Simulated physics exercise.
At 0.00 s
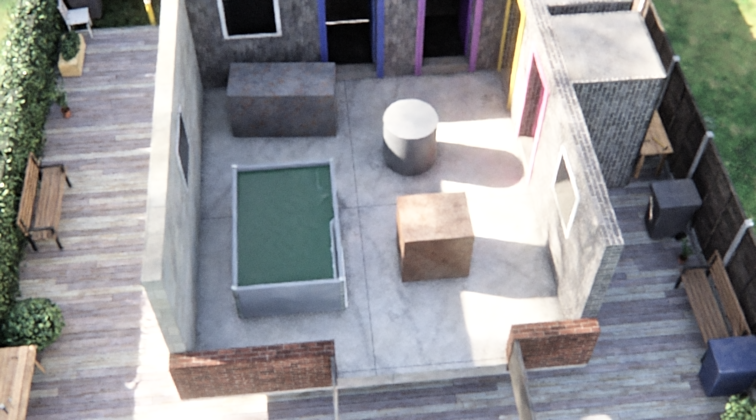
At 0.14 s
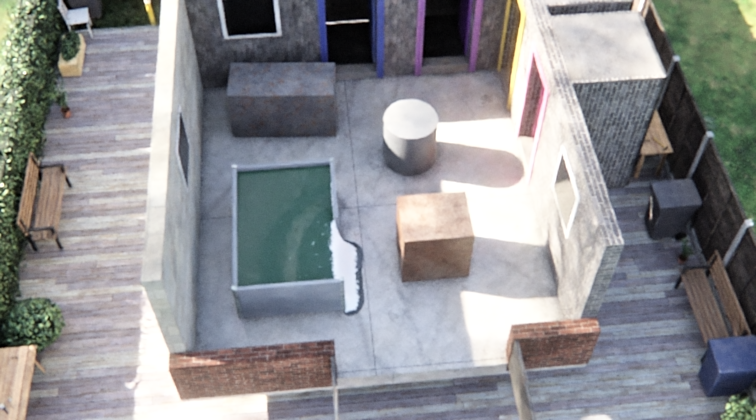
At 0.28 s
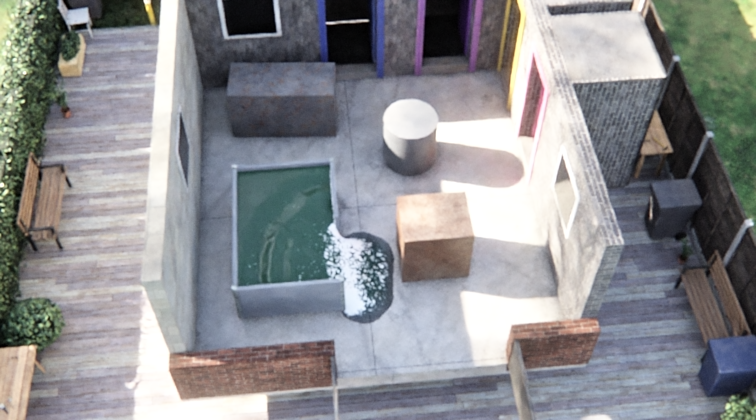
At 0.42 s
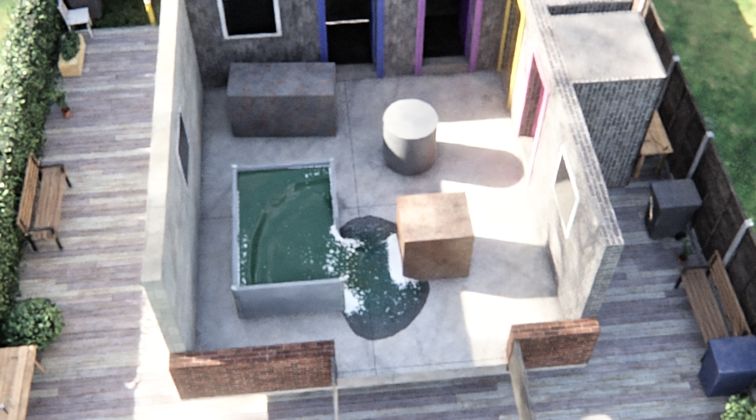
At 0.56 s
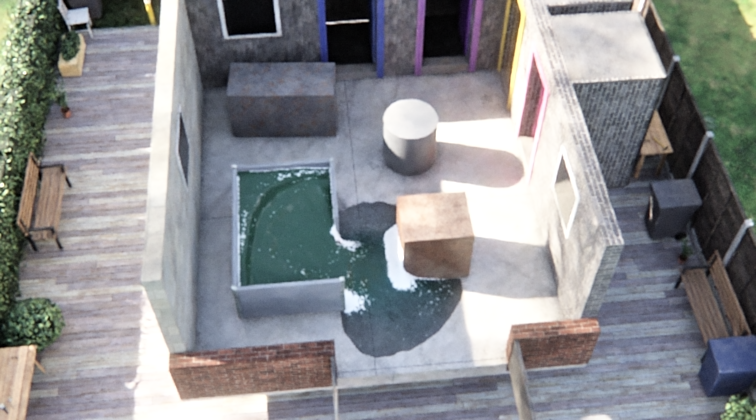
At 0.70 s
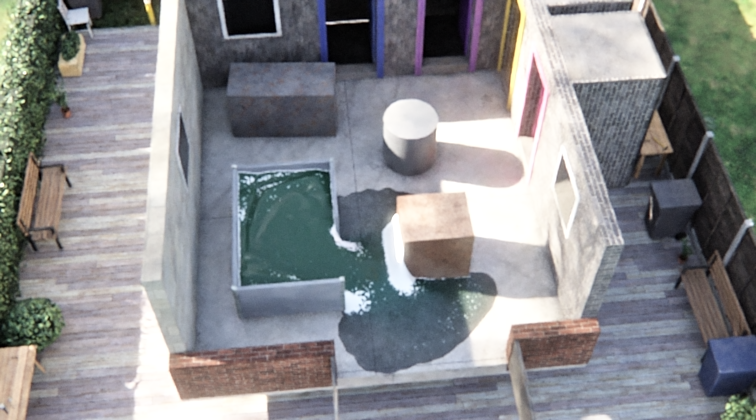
Green water burst through the right side of a tank in a walled court, foamed across the pale paving, struck a brown block, and spread around it in a widening dark pool.
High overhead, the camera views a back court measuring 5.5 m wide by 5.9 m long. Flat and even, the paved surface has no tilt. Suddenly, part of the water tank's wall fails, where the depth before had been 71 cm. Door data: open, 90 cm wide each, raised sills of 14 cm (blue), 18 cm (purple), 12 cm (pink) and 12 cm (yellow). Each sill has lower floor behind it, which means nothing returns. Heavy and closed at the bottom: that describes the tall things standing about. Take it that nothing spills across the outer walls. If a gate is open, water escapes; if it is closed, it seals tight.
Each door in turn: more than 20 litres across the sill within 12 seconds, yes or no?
Answers: Blue door, no; purple door, no; pink door, no; yellow door, no.
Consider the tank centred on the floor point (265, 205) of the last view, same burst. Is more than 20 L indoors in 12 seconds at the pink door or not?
In that case pink comes out beyond the limit.
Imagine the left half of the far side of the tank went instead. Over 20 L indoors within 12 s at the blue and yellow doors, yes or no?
At blue the amount is beneath the mark, while at yellow it is higher than the mark.
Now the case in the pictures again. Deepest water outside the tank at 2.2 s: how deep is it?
Max depth: About 38 centimetres.
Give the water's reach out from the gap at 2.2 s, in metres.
About 4.4 m out.
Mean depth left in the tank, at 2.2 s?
Roughly 34 centimetres.
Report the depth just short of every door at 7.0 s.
Centimetres: Blue 10 / purple 10 / pink 4 / yellow 9.
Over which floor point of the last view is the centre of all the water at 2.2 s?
Its balance point sits around (347, 254).
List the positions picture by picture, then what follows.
In the first frame, the water tank at (286, 224) is whole and still, 71 cm deep.
In the second frame, the front is at (352, 309), 0.6 m from the gap at (338, 266); 0.3 m2 of floor is under water; 71 cm left at the back of the water tank.
In the third frame, water pours out at (338, 268) and has run 0.9 m, to (379, 242); typically 12 cm deep outside, 71 cm at the water tank's back.
In the fourth frame, the front is at (424, 290), 1.4 m from the gap at (338, 269); 1.9 m2 of floor is under water; 67 cm left at the back of the water tank.
In the fifth frame, the front is at (456, 294), 1.8 m from the gap at (338, 269); 2.9 m2 of floor is under water; 60 cm left at the back of the water tank.
In the sixth frame, water pours out at (338, 269) and has run 2.4 m, to (491, 294); typically 4 cm deep outside, 62 cm at the water tank's back.
After 1.4 s water covers 30 % of the floor and is deepest (50 cm) near (395, 276); blue door not reached, purple door not reached, pink door not reached, yellow door not reached.
After 2.2 s water covers 40 % of the floor and is deepest (38 cm) near (395, 276); blue door 2 cm at the sill, 0 L in, purple door not reached, pink door 8 cm at the sill, 0 L in, yellow door not reached.
After 3.5 s water covers 65 % of the floor and is deepest (24 cm) near (394, 266); blue door 15 cm at the sill, 6 L in, purple door 2 cm at the sill, 0 L in, pink door 11 cm at the sill, 0 L in, yellow door 2 cm at the sill, 0 L in.
After 7.0 s water covers 80 % of the floor and is deepest (14 cm) near (344, 119); blue door 10 cm at the sill, 11 L in, purple door 10 cm at the sill, 0 L in, pink door 4 cm at the sill, 0 L in, yellow door 9 cm at the sill, 8 L in.
After 12.0 s water covers 90 % of the floor and is deepest (8 cm) near (196, 376); blue door 5 cm at the sill, 11 L in, purple door 5 cm at the sill, 0 L in, pink door 5 cm at the sill, 0 L in, yellow door 6 cm at the sill, 9 L in.
